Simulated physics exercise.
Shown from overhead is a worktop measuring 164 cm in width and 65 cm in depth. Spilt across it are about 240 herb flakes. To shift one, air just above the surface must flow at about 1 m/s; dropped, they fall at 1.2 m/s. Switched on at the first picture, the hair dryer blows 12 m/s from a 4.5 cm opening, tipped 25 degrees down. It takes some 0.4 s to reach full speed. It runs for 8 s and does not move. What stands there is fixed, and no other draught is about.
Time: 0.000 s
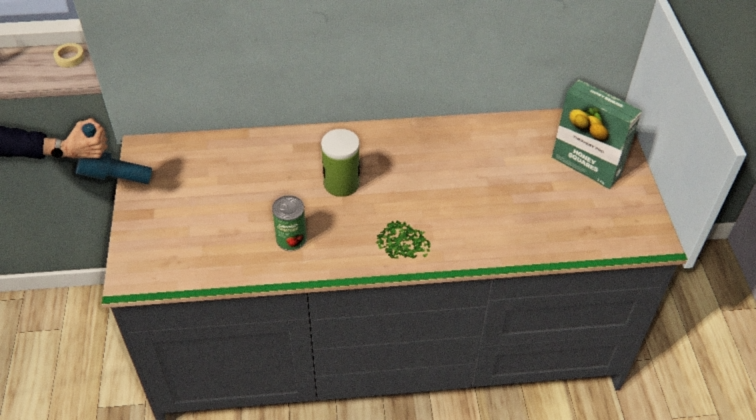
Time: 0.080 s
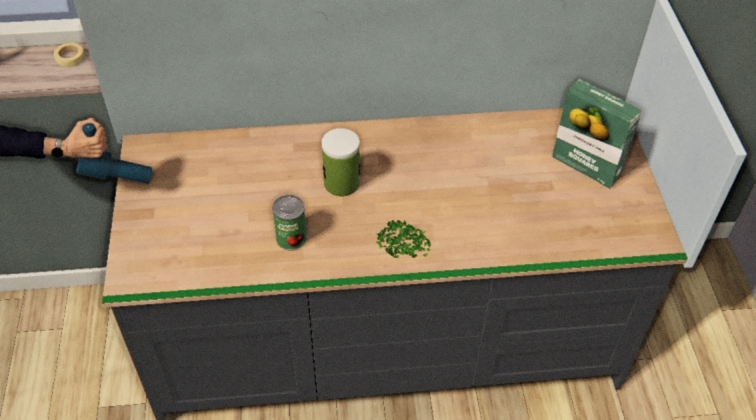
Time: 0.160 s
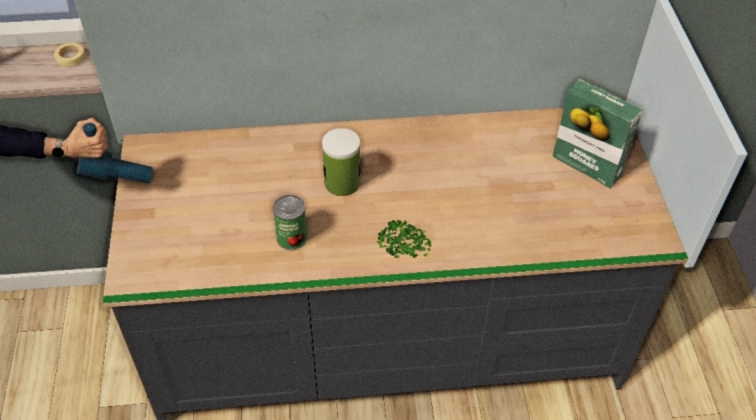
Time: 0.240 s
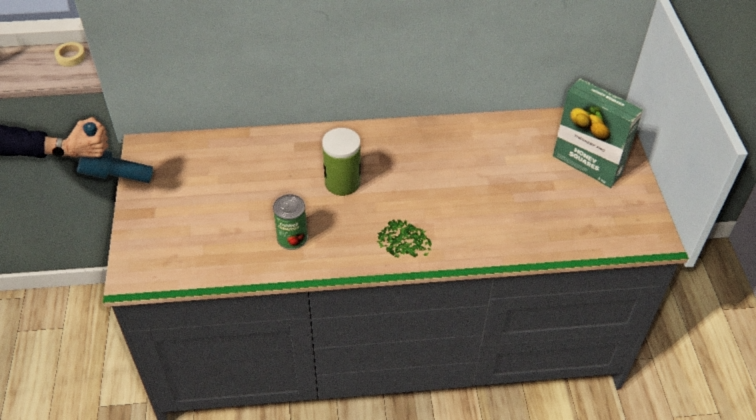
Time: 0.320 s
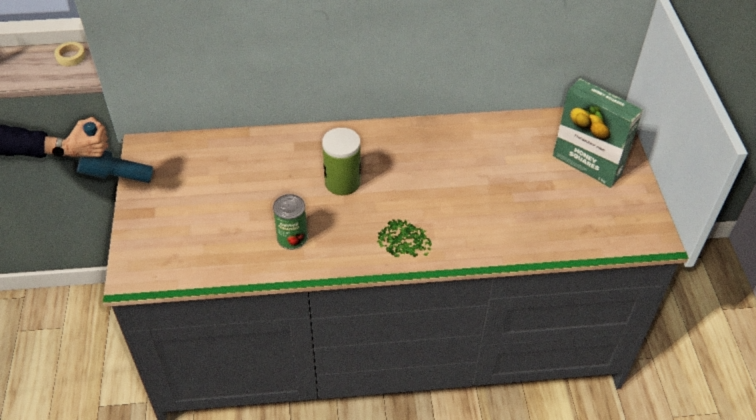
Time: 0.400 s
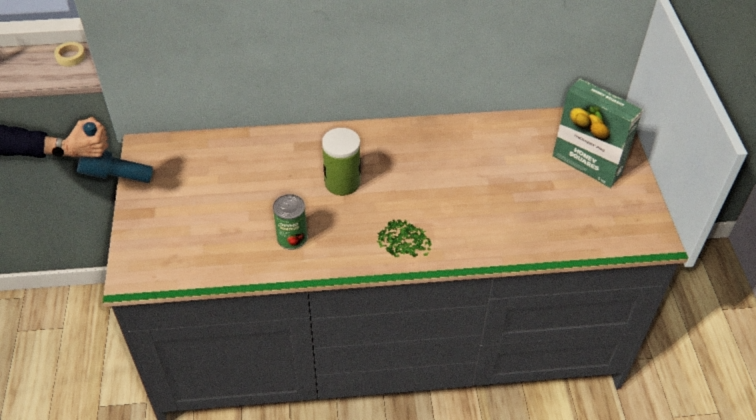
Nothing visibly moves on the pale wooden worktop above dark cabinets, seen from overhead at an angle against a grey-green wall. A green jar with a white lid stands near the middle, a green tin in front to its left, green herb flakes near the green front edge, and a green box at the back right. At left, a hand holds a teal hair dryer still, pointing right, and the camera stays fixed.
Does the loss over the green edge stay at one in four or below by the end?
The loss goes past a quarter.
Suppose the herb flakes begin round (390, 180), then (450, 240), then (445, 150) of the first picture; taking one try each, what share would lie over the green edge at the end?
First try 0 %, second 100 %, third 0 %.
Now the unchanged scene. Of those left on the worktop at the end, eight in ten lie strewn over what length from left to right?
20 centimetres or so.
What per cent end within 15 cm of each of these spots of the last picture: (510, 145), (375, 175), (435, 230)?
First spot near 0 %, second near 0 %, third near 30 %.
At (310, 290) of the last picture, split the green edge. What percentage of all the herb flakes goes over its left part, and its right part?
0 % left, 60 % right.
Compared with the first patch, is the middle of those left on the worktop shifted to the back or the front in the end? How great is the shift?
Shift: Towards the near end, some 5 cm.
After 1.6 s, 21 % are over the green edge; the middle of those still in play is near (443, 252); 12 % have settled or left.
After 2.6 s, 53 % are over the green edge; the middle of those still in play is near (417, 254); 54 % have settled or left.
After 4.4 s, 60 % are over the green edge; the middle of those still in play is near (416, 253); 66 % have settled or left.
After 8.0 s, at the end, 64 % are over the green edge; the middle of those still in play is near (418, 255).
